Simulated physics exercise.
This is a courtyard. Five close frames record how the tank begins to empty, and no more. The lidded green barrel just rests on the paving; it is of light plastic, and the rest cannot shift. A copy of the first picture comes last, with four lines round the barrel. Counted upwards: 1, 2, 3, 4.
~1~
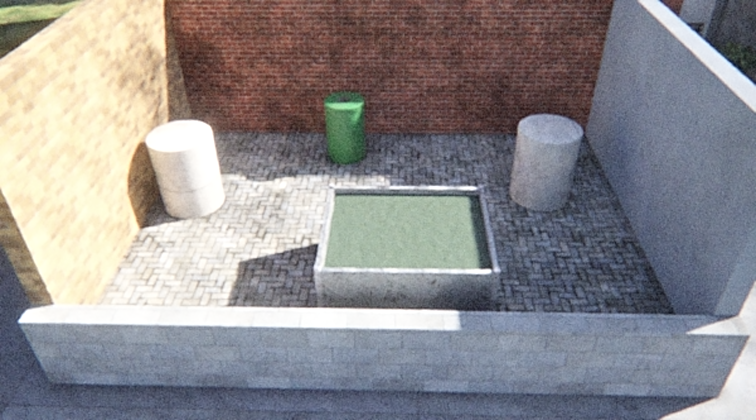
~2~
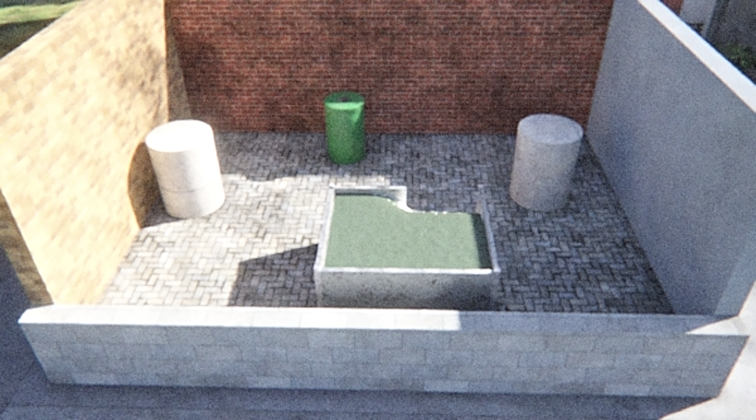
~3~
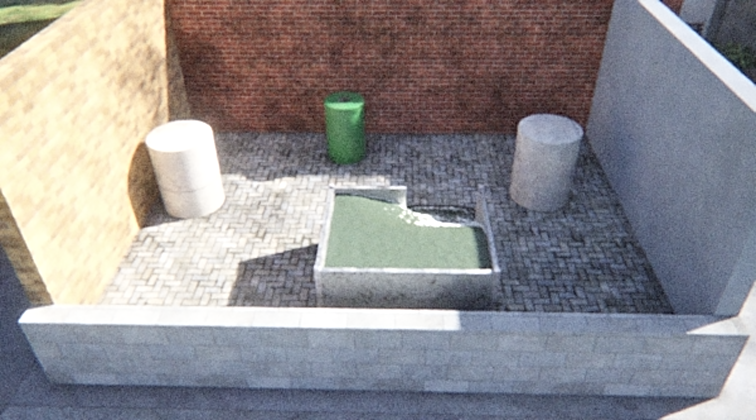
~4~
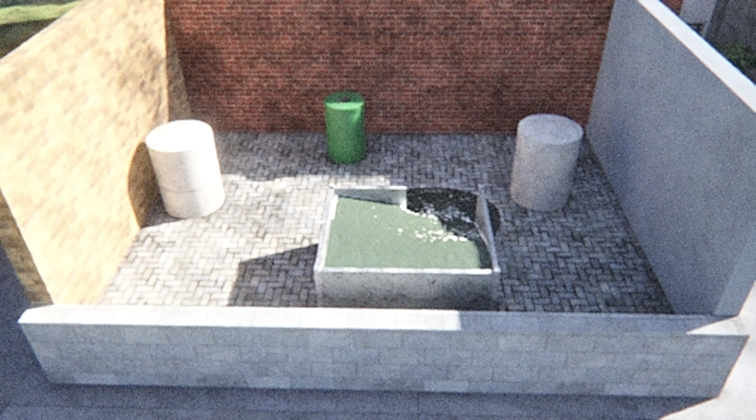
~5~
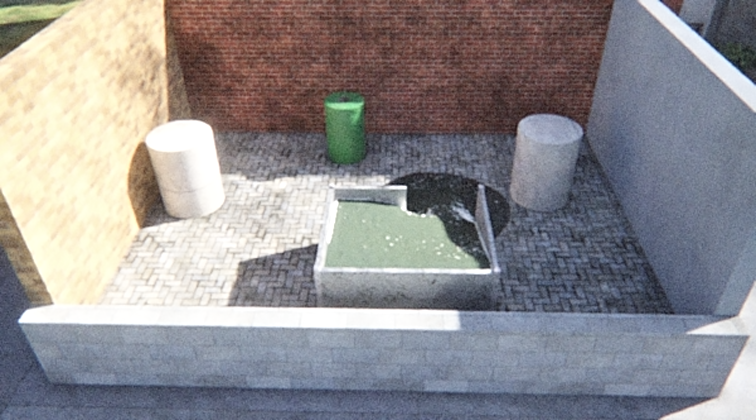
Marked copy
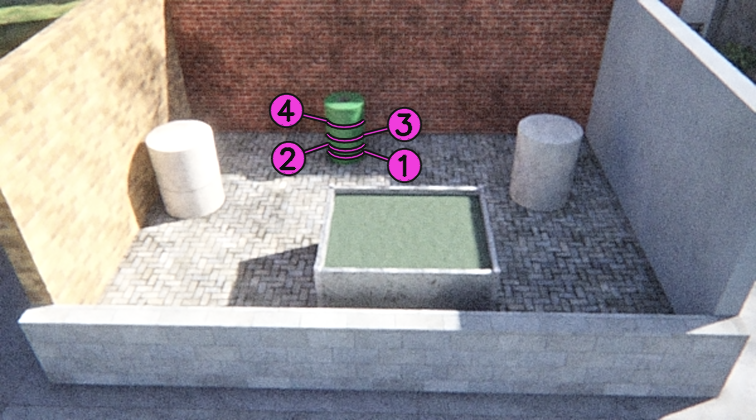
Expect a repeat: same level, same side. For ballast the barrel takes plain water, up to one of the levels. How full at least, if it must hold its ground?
I would pick line 2.
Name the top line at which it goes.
The answer is 1.
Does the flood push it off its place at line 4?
No, not at all.
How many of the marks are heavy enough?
Three of them.
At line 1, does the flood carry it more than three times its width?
No, less.
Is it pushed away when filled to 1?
Yes.
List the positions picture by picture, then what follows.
Lid of the green barrel at (344, 100); tank full, its middle at (406, 231).
Water covers 1 % of the ground, mostly out of sight from here.
Water covers 3 % of the ground, mostly out of sight from here.
Water covers 6 % of the ground, mostly out of sight from here.
Lid of the green barrel at (344, 100); water covers 9 % of the ground and is seen nearest the barrel at (440, 176).
On the marked copy, 1 at (345, 157); 2 at (345, 150); 3 at (344, 140); 4 at (343, 127); from the bottom up 1, 2, 3, 4.
For line 1, it is pushed about its own width away.
For line 2, it does not move.
For line 3, it does not move.
For line 4, it does not move.
